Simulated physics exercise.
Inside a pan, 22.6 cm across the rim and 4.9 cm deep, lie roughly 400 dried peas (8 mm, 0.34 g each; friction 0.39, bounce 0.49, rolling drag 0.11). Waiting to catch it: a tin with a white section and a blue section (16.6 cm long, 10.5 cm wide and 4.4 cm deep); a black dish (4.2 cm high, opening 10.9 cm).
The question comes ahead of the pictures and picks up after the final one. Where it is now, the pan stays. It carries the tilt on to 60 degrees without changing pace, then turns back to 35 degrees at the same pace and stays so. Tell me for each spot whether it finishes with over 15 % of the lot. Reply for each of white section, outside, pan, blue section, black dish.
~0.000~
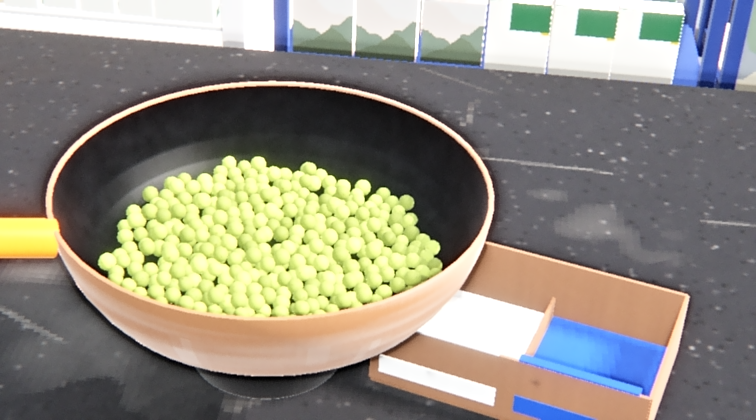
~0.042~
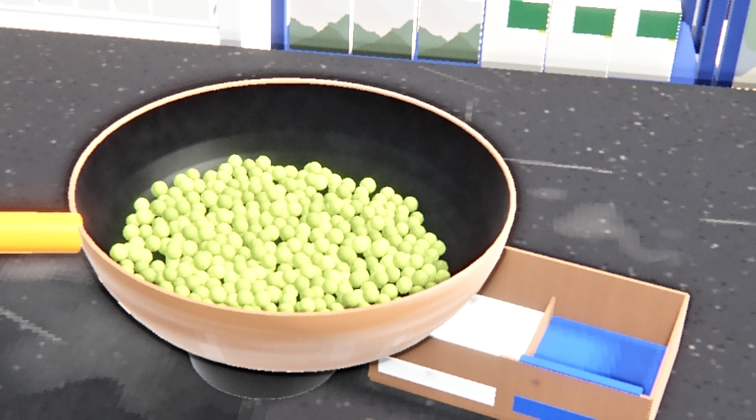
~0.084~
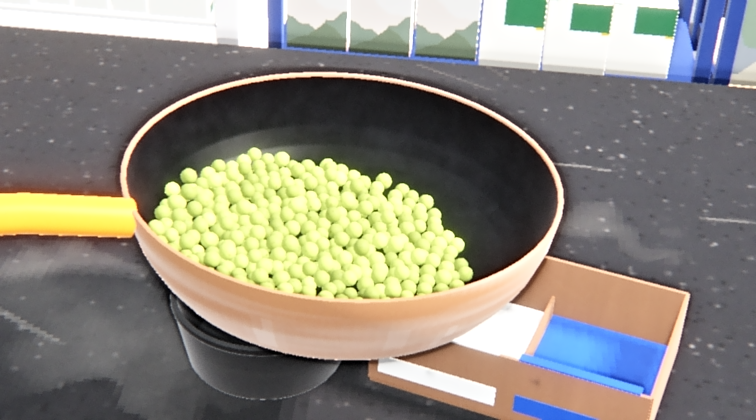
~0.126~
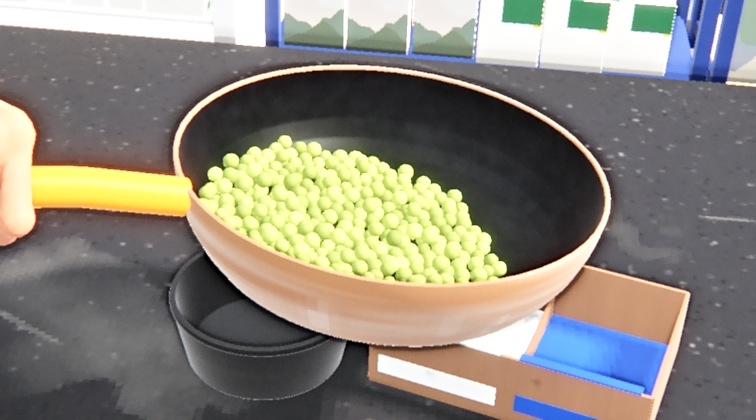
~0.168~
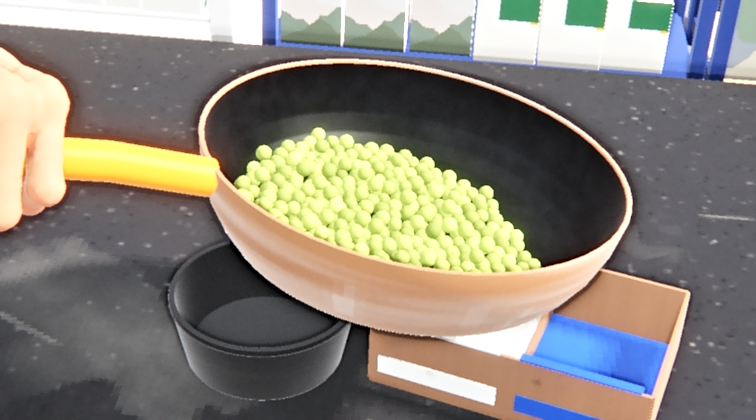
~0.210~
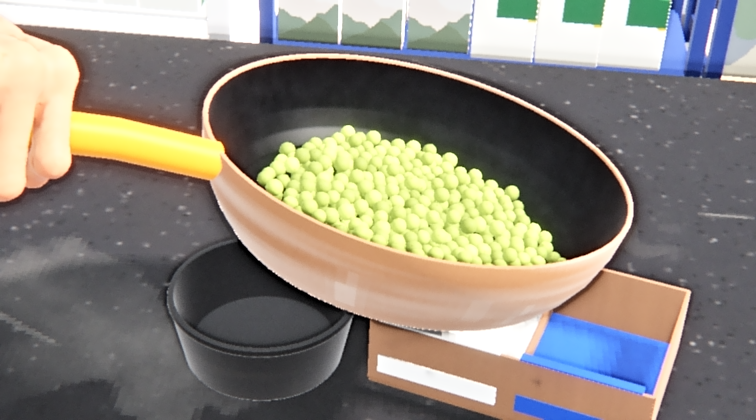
White section: It does not; outside everything: It does not; pan: It does; blue section: It does not; black dish: It does not.
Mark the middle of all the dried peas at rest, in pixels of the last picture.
(500, 212), roughly.
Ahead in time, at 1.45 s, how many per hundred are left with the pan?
About 100 per cent.
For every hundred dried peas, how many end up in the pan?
Somewhere near 100 percent.
Then, at 0.58 s, tilt 42 degrees; pan 100 %; middle of all pieces near (469, 209).
After 0.89 s, tilt 60 degrees; pan 100 %; middle of all pieces near (478, 214).
After 1.18 s, tilt 40 degrees; pan 100 %; middle of all pieces near (492, 212).
After 1.45 s, tilt 35 degrees; pan 100 %; middle of all pieces near (495, 211).
In the end, at 1.7 s, white section 0 %, outside 0 %, pan 100 %, blue section 0 %, black dish 0 %.
